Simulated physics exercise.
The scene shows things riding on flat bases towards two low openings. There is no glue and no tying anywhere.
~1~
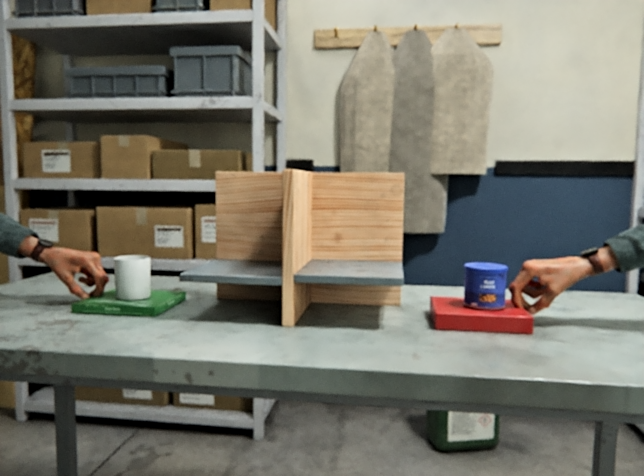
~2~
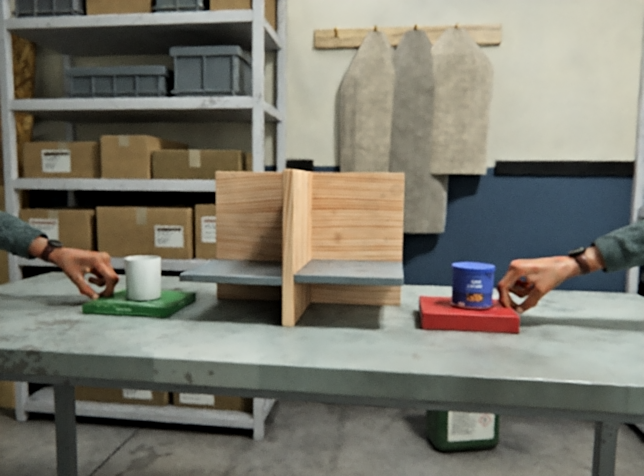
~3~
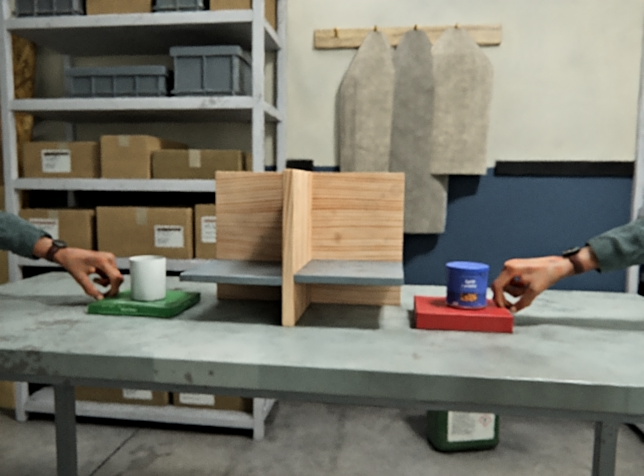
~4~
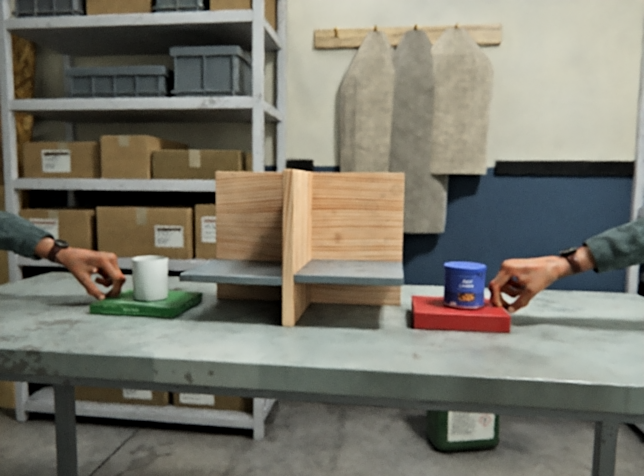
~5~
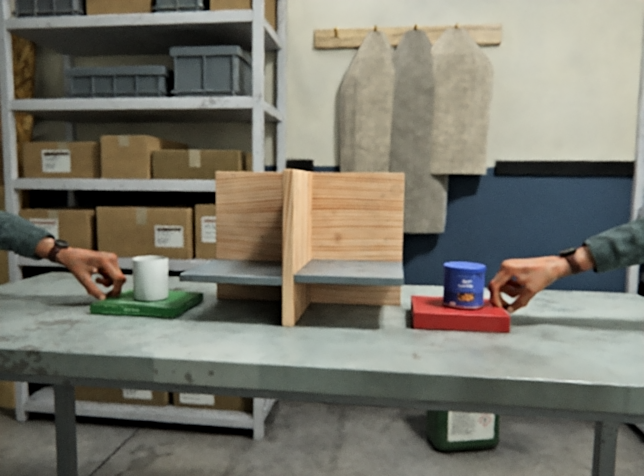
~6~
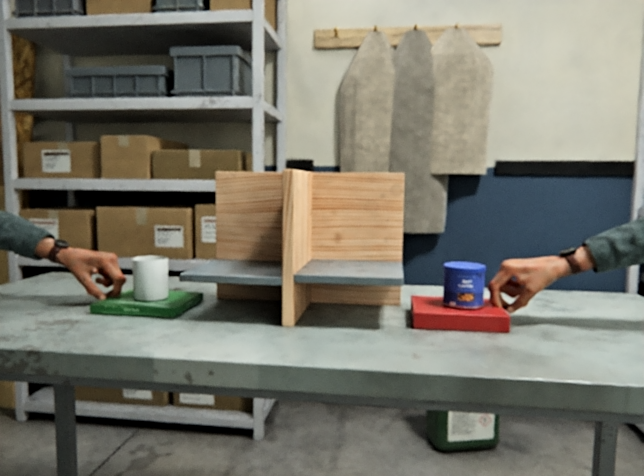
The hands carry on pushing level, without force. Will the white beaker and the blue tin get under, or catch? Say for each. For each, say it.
I would say the white beaker catches, the blue tin catches.
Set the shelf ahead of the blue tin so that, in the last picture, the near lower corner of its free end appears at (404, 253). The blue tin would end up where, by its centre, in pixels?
It comes to rest around (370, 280).
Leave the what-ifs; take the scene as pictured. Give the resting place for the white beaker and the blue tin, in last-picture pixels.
Final spots: White beaker at (185, 284), blue tin at (444, 301).
Then, 1.52 s later than the last frame, white beaker tilted by 16° near (183, 280); blue tin tilted by 9° near (422, 283).
When it is over, the white beaker strikes the shelf, near (185, 284); the blue tin strikes the shelf, near (444, 300).
